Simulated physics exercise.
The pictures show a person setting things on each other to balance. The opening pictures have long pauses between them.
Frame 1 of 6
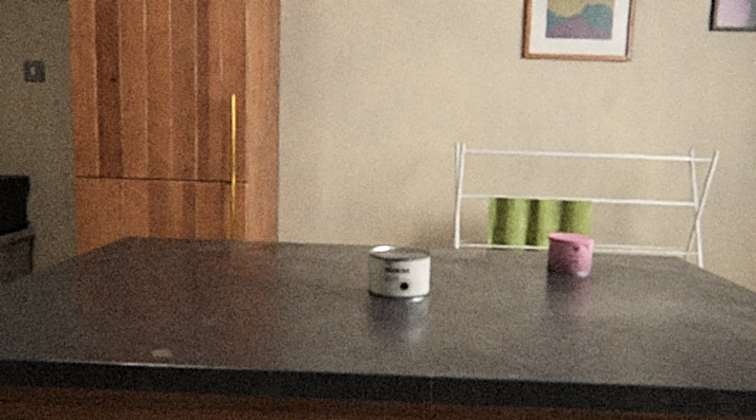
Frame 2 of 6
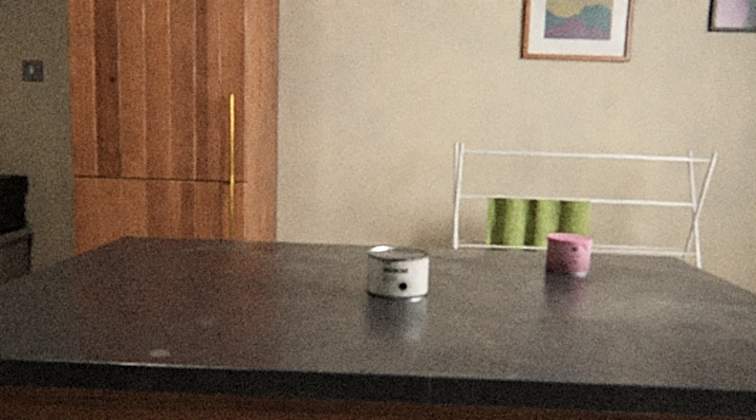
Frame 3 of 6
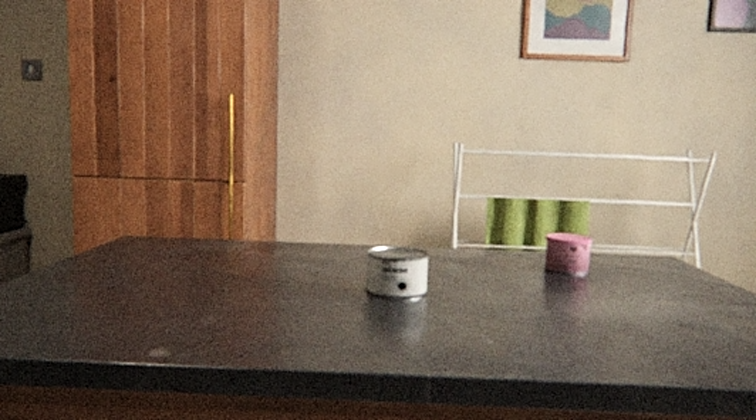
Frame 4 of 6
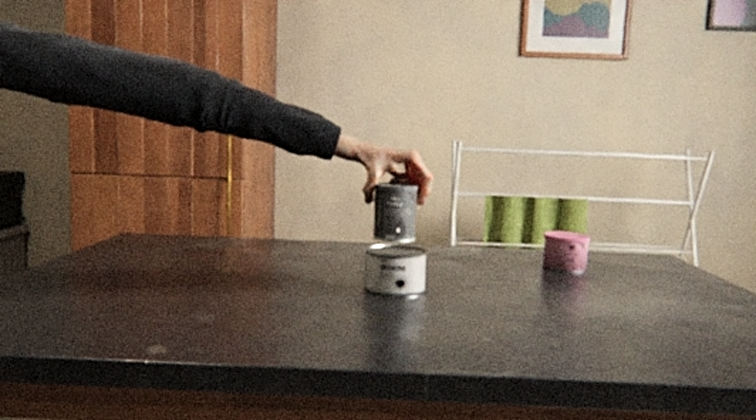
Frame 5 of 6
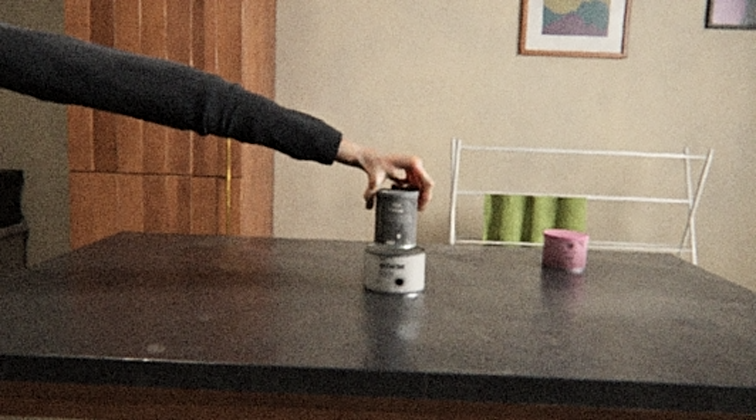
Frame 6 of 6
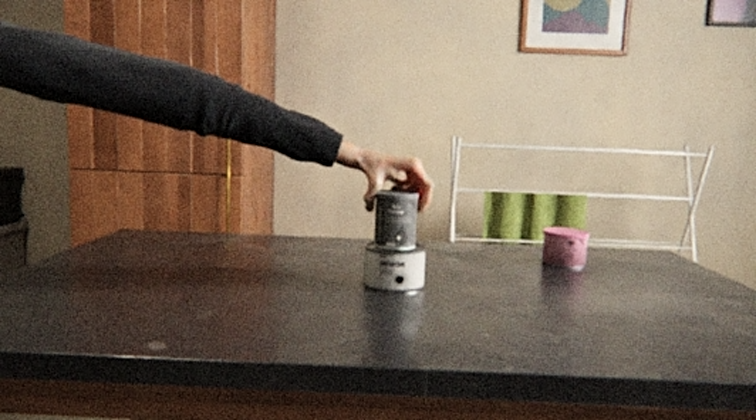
In this clip, a white tin and a pink tub sit apart on a dark table, then a hand reaches in from the left, lowers a grey pot onto the tin, and keeps holding it.
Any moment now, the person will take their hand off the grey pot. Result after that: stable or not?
Basically the pile is secure.
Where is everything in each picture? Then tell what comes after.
In the first frame, the last thing is not in view yet; pink tub (570, 253).
In the second frame, the last thing is not in view yet; pink tub (568, 253).
In the third frame, the last thing is not in view yet; pink tub (567, 253).
In the fourth frame, coming down; grey pot (395, 212); pink tub (565, 251).
In the fifth frame, coming down; grey pot (396, 218); pink tub (564, 250).
In the sixth frame, set down, still held; grey pot (396, 219); pink tub (565, 247).
Then, 0.20 s on from there, no change.
Then, 0.50 s on from there, grey pot resting near (396, 220).
In the end, all 3 unmoved. At the end, from the last picture's camera, grey pot near (396, 220). The pile stays up.
